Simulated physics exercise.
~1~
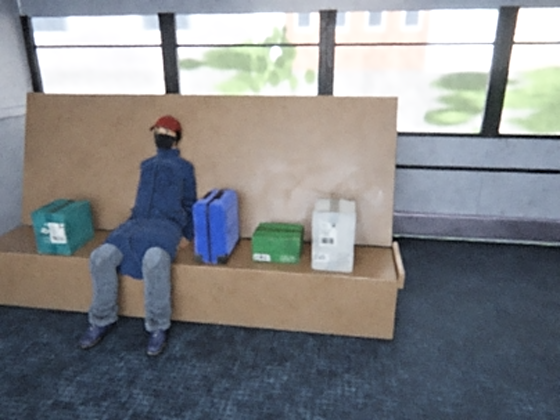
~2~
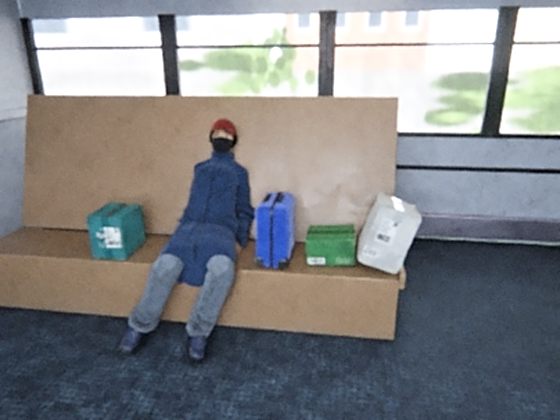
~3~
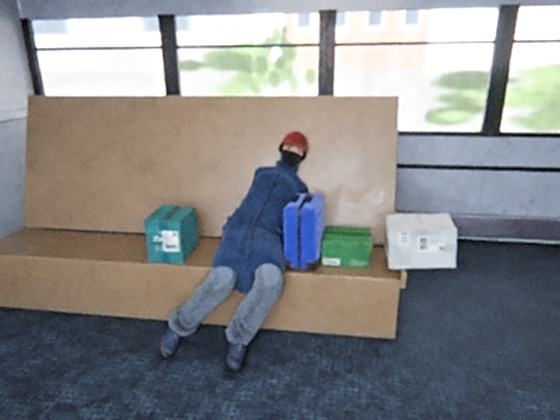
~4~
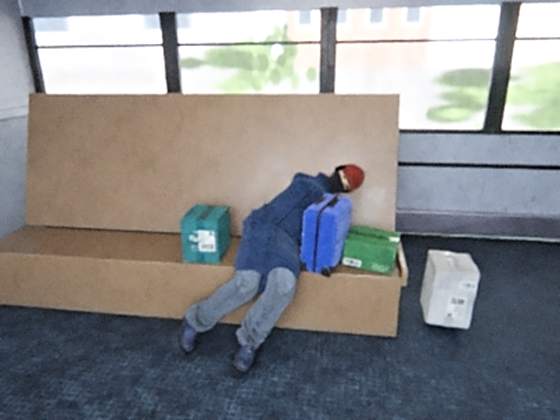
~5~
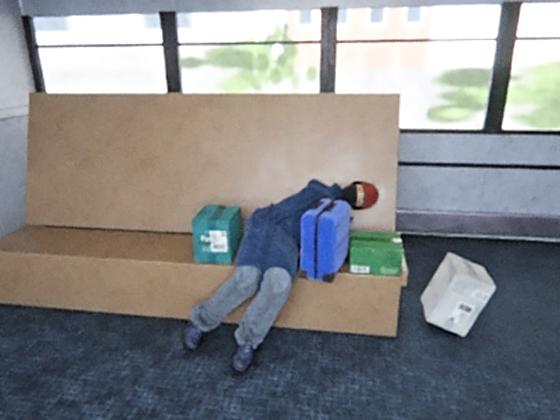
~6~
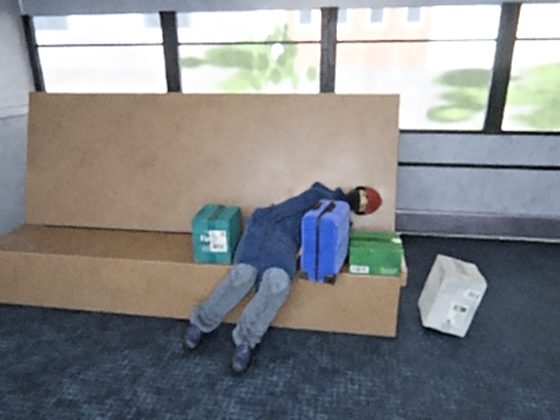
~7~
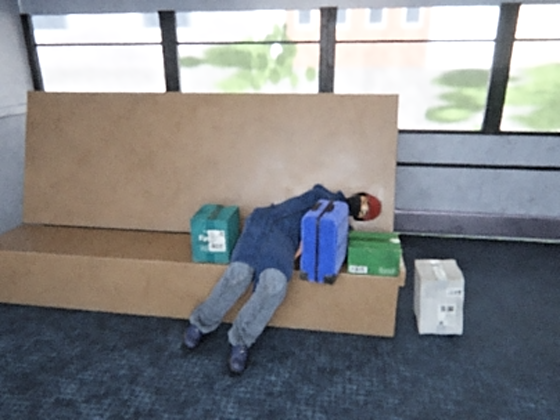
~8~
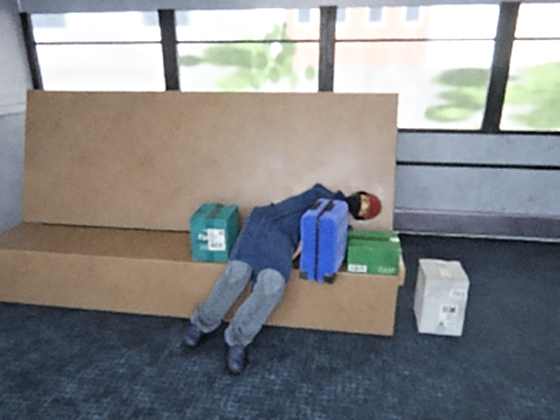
A seated person slides right and slumps behind a blue case as a white pack falls off the bench.
